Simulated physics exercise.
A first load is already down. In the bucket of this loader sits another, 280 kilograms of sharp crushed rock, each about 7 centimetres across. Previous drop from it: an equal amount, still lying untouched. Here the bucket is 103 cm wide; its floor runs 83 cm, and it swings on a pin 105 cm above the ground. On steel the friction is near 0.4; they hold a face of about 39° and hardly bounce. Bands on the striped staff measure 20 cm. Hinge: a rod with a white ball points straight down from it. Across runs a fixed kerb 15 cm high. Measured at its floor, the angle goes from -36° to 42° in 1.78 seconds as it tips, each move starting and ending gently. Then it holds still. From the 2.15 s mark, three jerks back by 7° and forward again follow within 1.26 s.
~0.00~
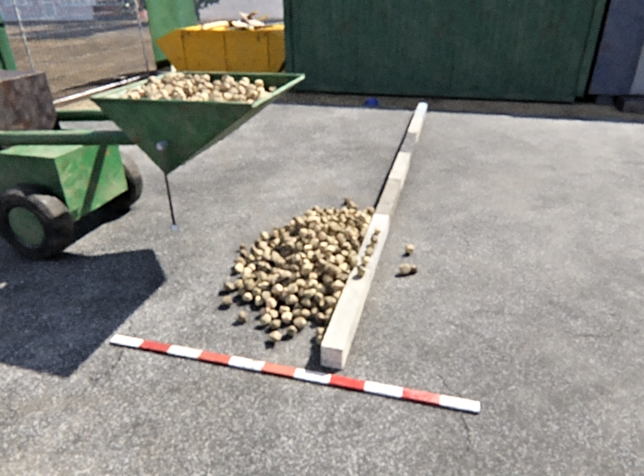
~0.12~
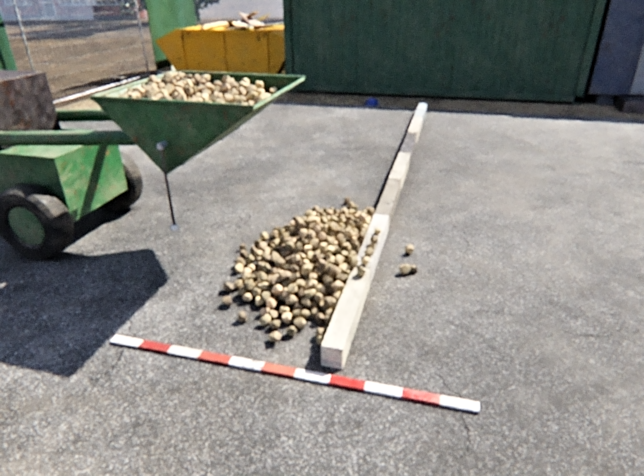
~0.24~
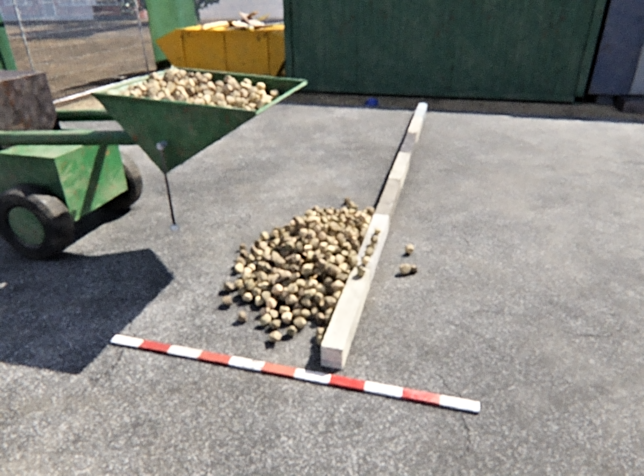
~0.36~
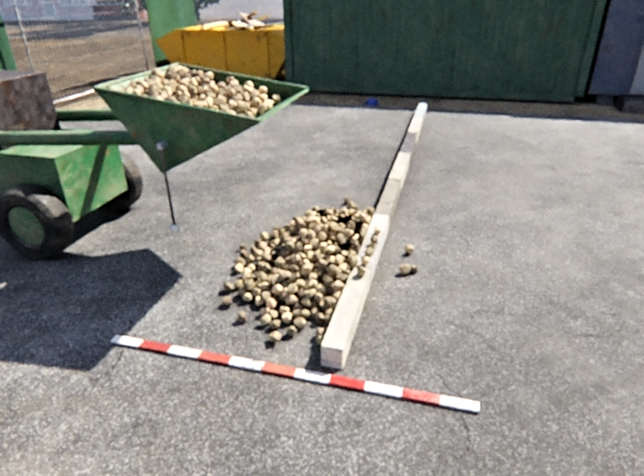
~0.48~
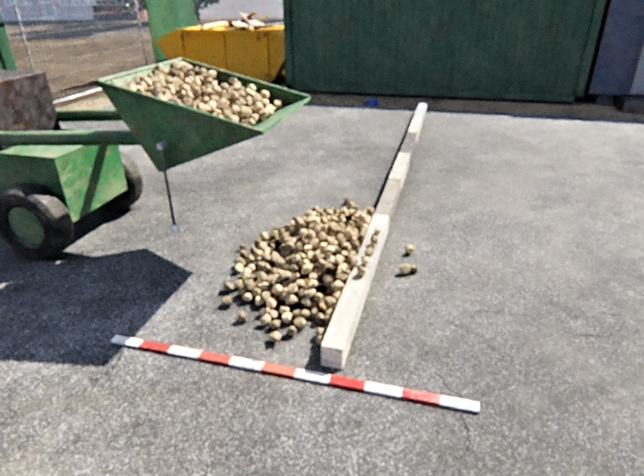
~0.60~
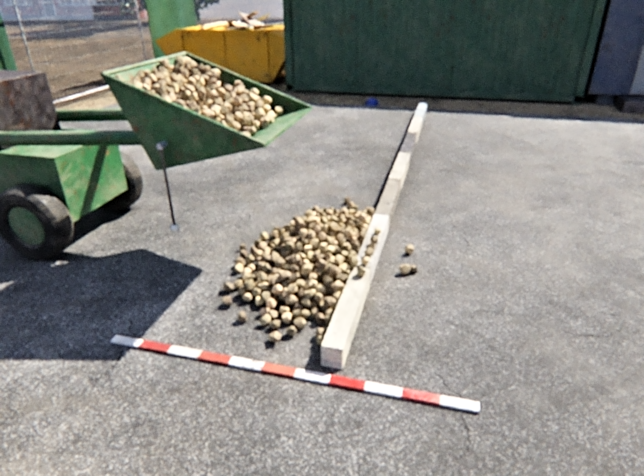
The video shows a green loader's bucket, filled with small tan lumps, gradually tilting forward to the right as its load shifts slightly, while an earlier pile lies still against a pale kerb behind a red-and-white striped staff.
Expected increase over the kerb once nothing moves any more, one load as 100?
About 0 in every hundred.
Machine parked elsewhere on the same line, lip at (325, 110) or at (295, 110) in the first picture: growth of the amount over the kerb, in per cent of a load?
Case one about 30 %, case two about 10 %.
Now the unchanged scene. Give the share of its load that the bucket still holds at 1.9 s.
It holds some 35 percent.
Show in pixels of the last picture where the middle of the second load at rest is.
Near (286, 239).
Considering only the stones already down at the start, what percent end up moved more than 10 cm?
Close to 0 per cent.
After 1.3 s the floor is at 30°; in per cent of one load, 99 in the bucket, 101 on this side of the kerb, 0 over the kerb; the foremost stones are at (386, 252).
After 1.9 s the floor is at 42°; in per cent of one load, 33 in the bucket, 167 on this side of the kerb, 0 over the kerb; the foremost stones are at (386, 252).
After 3.9 s the floor is at 42°; in per cent of one load, 0 in the bucket, 199 on this side of the kerb, 1 over the kerb; the foremost stones are at (393, 257).
After 6.4 s the floor is at 42°; in per cent of one load, 0 in the bucket, 199 on this side of the kerb, 1 over the kerb; the foremost stones are at (393, 257). Net gain over the kerb, 0.
